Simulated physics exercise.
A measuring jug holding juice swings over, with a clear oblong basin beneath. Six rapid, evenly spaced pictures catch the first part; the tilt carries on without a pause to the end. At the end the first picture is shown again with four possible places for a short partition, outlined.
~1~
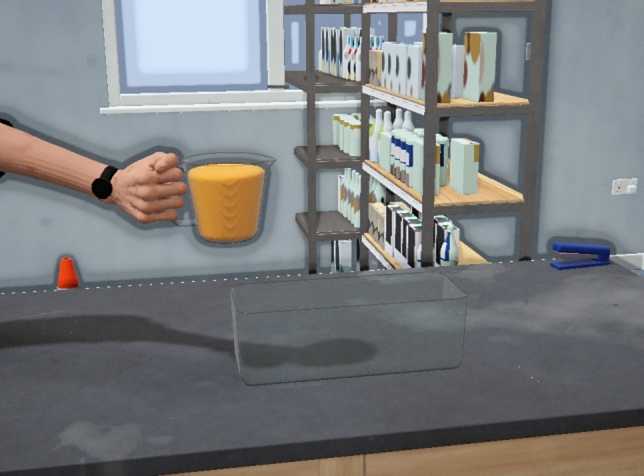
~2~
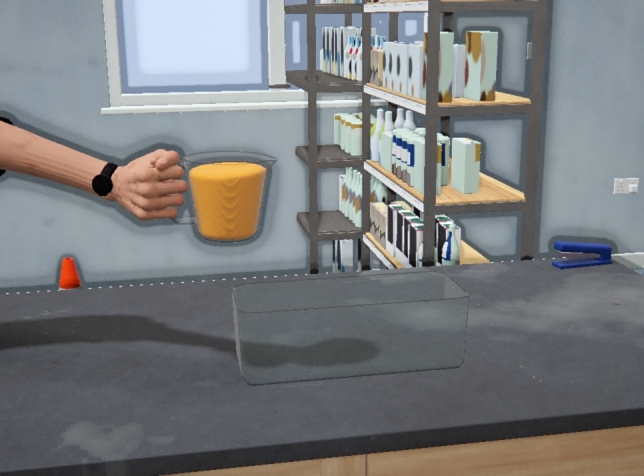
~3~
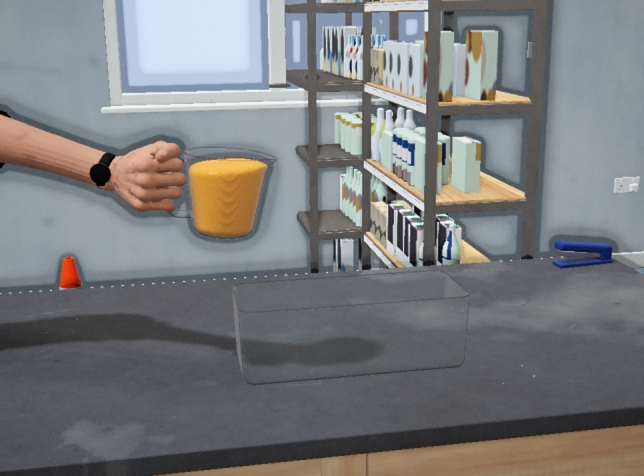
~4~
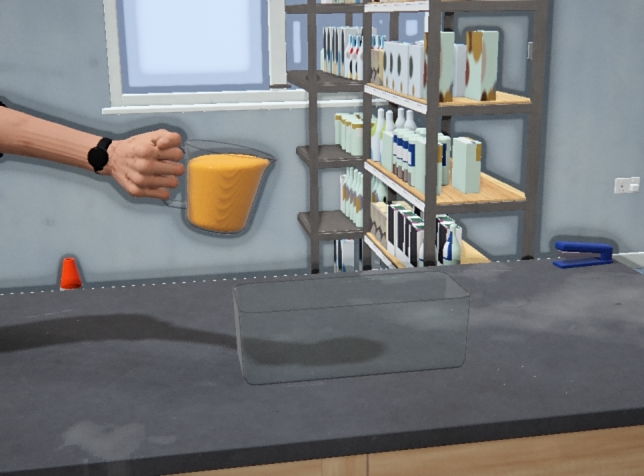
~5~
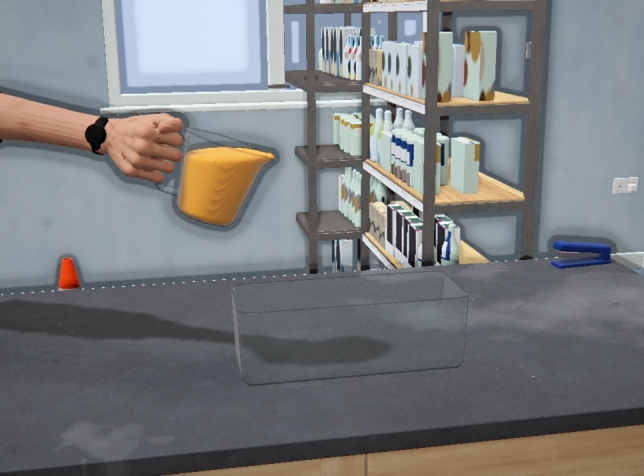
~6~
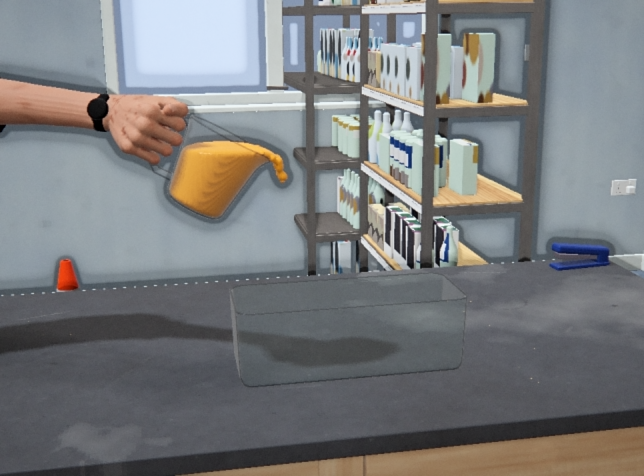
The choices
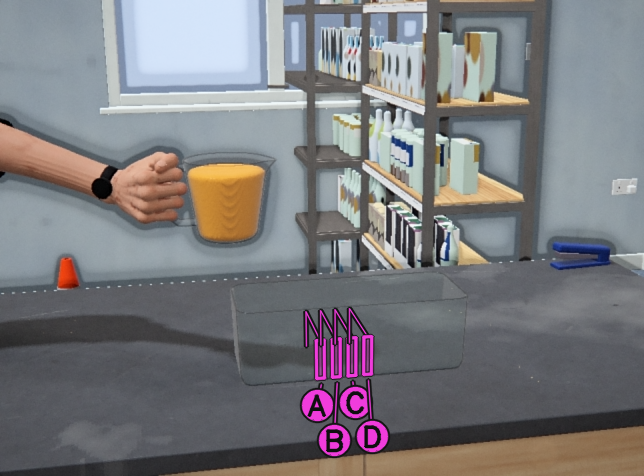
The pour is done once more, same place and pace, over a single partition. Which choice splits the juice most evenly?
Take D.
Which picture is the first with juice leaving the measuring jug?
Picture 6.
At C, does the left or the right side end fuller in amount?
The right side.
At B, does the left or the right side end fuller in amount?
The right one.
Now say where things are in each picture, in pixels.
The first frame shows upright, lip at (275, 159); basin from (241, 384) to (462, 365); nothing has left yet.
The second frame shows upright, lip at (276, 159); nothing has left yet.
The third frame shows tipped about 5°, lip at (277, 158); nothing has left yet.
The fourth frame shows tipped about 11°, lip at (277, 159); nothing has left yet.
The fifth frame shows tipped about 20°, lip at (275, 159); nothing has left yet.
The sixth frame shows tipped about 29°, lip at (273, 160); juice is over the lip, down to (282, 181).
On the marked copy, A at (321, 384); B at (337, 382); C at (352, 381); D at (368, 380).
If A is chosen, about 4 % ends left of the wall and 93 % right of it; 3 % is lost outside.
If B is chosen, about 6 % ends left of the wall and 92 % right of it.
If C is chosen, about 16 % ends left of the wall and 81 % right of it; 3 % is lost outside.
If D is chosen, about 57 % ends left of the wall and 39 % right of it; 4 % is lost outside.
